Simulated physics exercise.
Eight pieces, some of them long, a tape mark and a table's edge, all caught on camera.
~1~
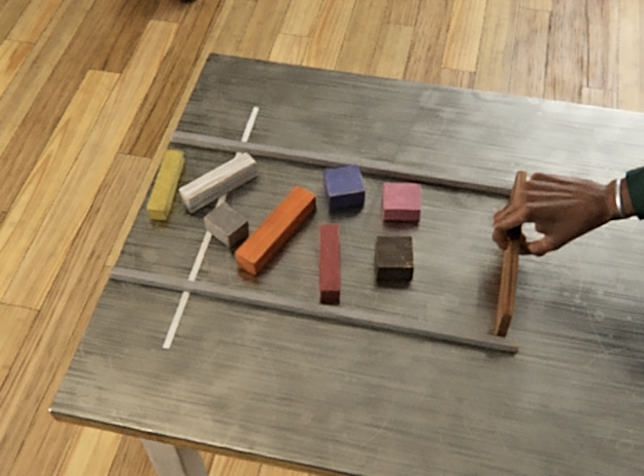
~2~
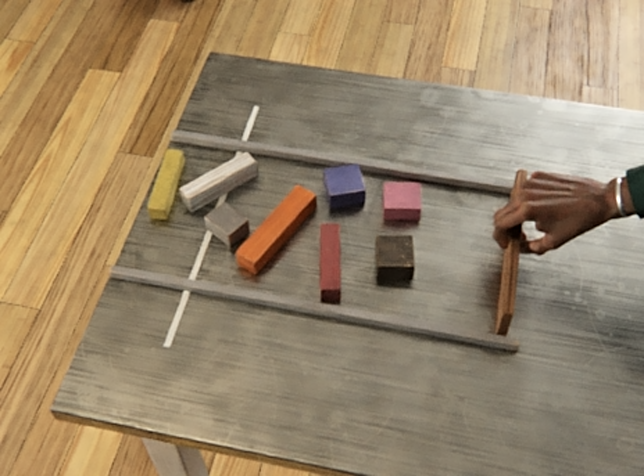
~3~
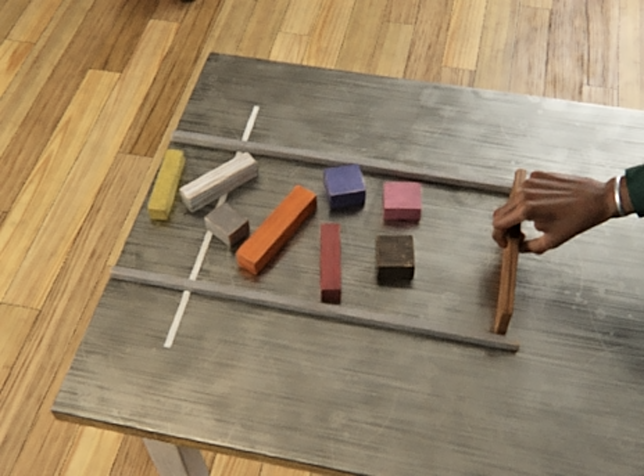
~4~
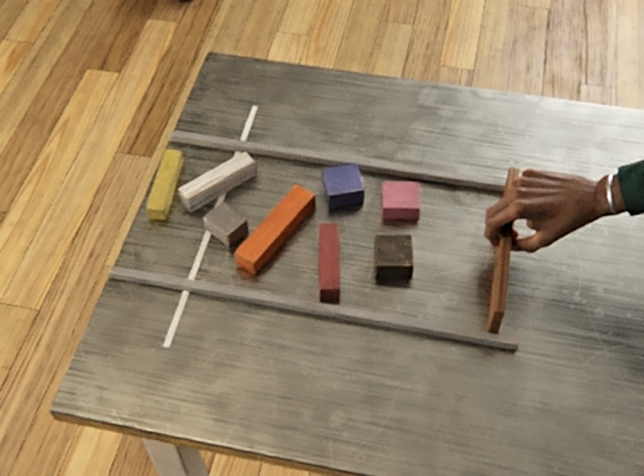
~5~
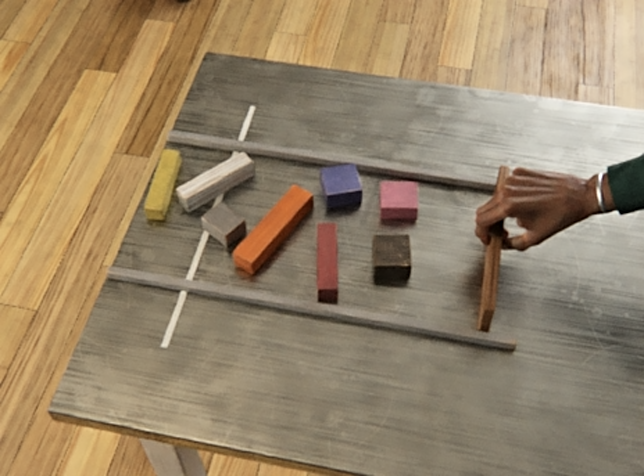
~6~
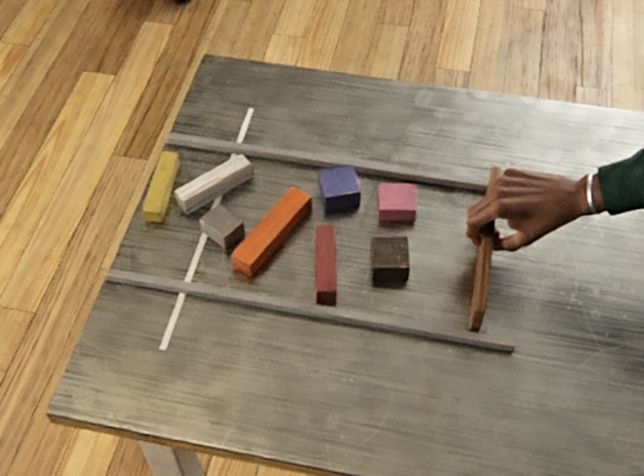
On a dark grey table standing on a wooden plank floor, seen from above at an angle, two thin rails run across the surface over a white tape line. Between them lie yellow, white, grey, orange, red, blue, pink and dark brown blocks, the yellow one leftmost. From the right, a hand slides an upright brown board a little leftward while the blocks stay put and the view shifts barely.
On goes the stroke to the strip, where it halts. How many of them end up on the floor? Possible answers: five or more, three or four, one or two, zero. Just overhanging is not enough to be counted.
Three or four of them.
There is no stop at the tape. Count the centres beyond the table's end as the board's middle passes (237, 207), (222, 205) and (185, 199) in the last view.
Counts per position: 1 / 2 / 5.
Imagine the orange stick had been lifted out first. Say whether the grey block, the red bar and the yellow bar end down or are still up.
The grey block survives; the red bar does not fall; the yellow bar comes down.
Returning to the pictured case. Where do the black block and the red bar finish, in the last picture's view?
About (189, 223), and about (153, 241).
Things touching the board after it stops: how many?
So the total is 2.
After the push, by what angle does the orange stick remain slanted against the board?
Angle: Close to 5 degrees.
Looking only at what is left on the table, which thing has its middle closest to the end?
The one out in front is the orange stick.
A little later, none off yet; yellow bar at rest near (162, 186); white stick at rest near (215, 184); grey block at rest near (223, 227).
Next, none off yet; yellow bar at rest near (162, 186); white stick moving near (205, 183); grey block shifted about its own width near (197, 223).
When it is over, the number that fall off is three or four; down, grey block, white stick and yellow bar.
